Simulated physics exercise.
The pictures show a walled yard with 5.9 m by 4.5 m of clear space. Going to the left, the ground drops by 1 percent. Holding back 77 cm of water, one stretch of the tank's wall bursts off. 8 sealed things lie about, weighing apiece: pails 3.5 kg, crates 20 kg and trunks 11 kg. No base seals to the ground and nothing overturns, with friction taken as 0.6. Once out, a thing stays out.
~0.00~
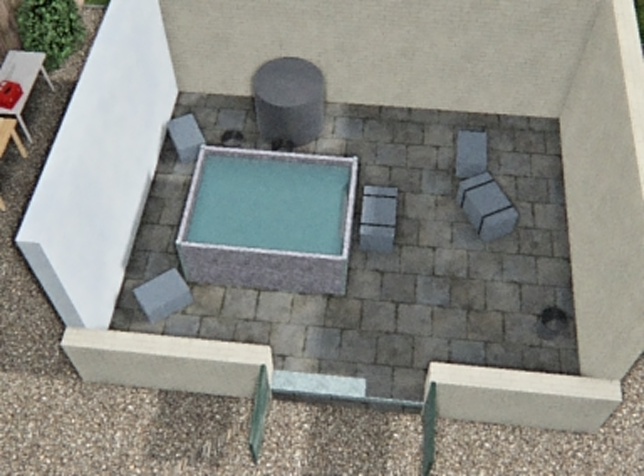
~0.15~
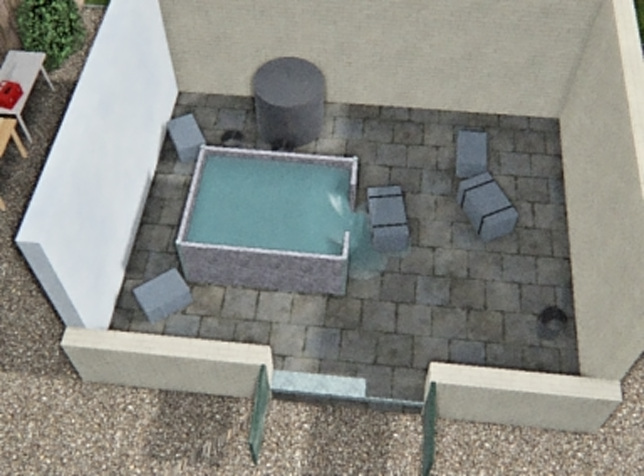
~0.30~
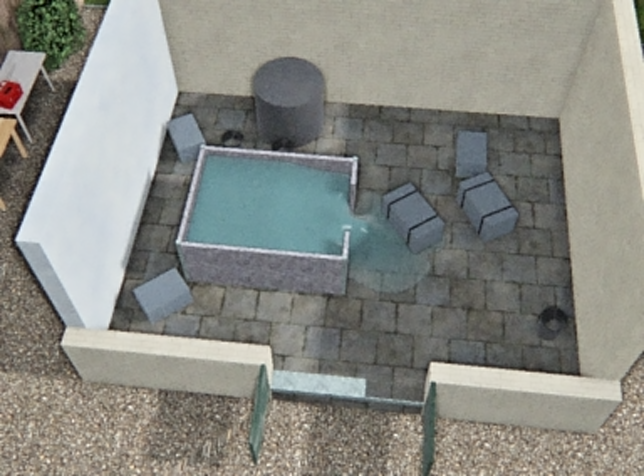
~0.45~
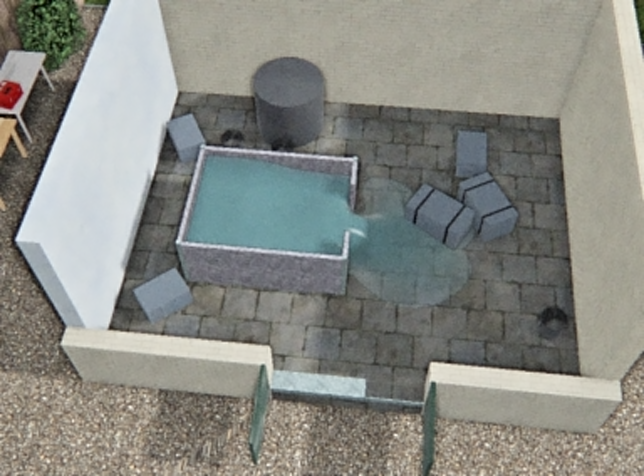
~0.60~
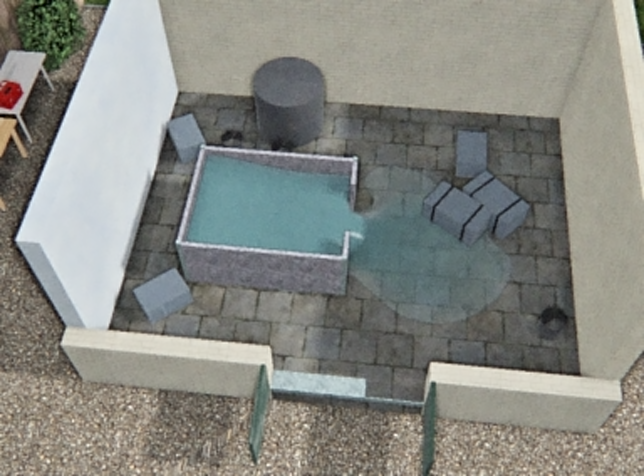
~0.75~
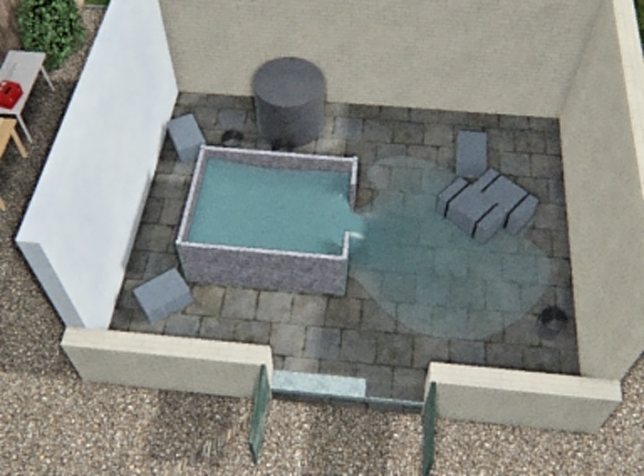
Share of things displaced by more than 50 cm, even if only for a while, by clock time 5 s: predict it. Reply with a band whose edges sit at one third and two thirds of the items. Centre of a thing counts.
Band: One third to two thirds.
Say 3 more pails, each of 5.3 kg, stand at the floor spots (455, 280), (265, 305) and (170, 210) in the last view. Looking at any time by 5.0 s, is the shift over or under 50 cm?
Going through them, I'd say exceeds it, falls short and finally falls short.
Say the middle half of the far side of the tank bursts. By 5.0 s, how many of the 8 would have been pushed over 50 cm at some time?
You'd get 7 in that case.
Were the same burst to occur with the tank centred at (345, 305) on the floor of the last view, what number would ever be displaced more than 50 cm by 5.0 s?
That gives 3 of them.
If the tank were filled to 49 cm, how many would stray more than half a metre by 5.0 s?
So the tally would be 3.
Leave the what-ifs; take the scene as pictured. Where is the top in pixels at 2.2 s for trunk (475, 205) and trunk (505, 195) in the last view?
Estimated pixels: (537, 153) and (548, 117).
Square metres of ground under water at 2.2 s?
Close to 15 m2, I'd say.
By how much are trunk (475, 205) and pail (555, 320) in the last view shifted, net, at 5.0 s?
Net shifts, in order: 200 cm and 350 cm.
After 1.1 s 2 of 8 are over 50 cm from their spots; 1 afloat.
After 2.2 s 4 of 8 are over 50 cm from their spots; 3 afloat.
After 3.5 s 4 of 8 are over 50 cm from their spots; 4 afloat.
After 5.0 s 4 of 8 are over 50 cm from their spots, and 4 have been at some point; 2 afloat.
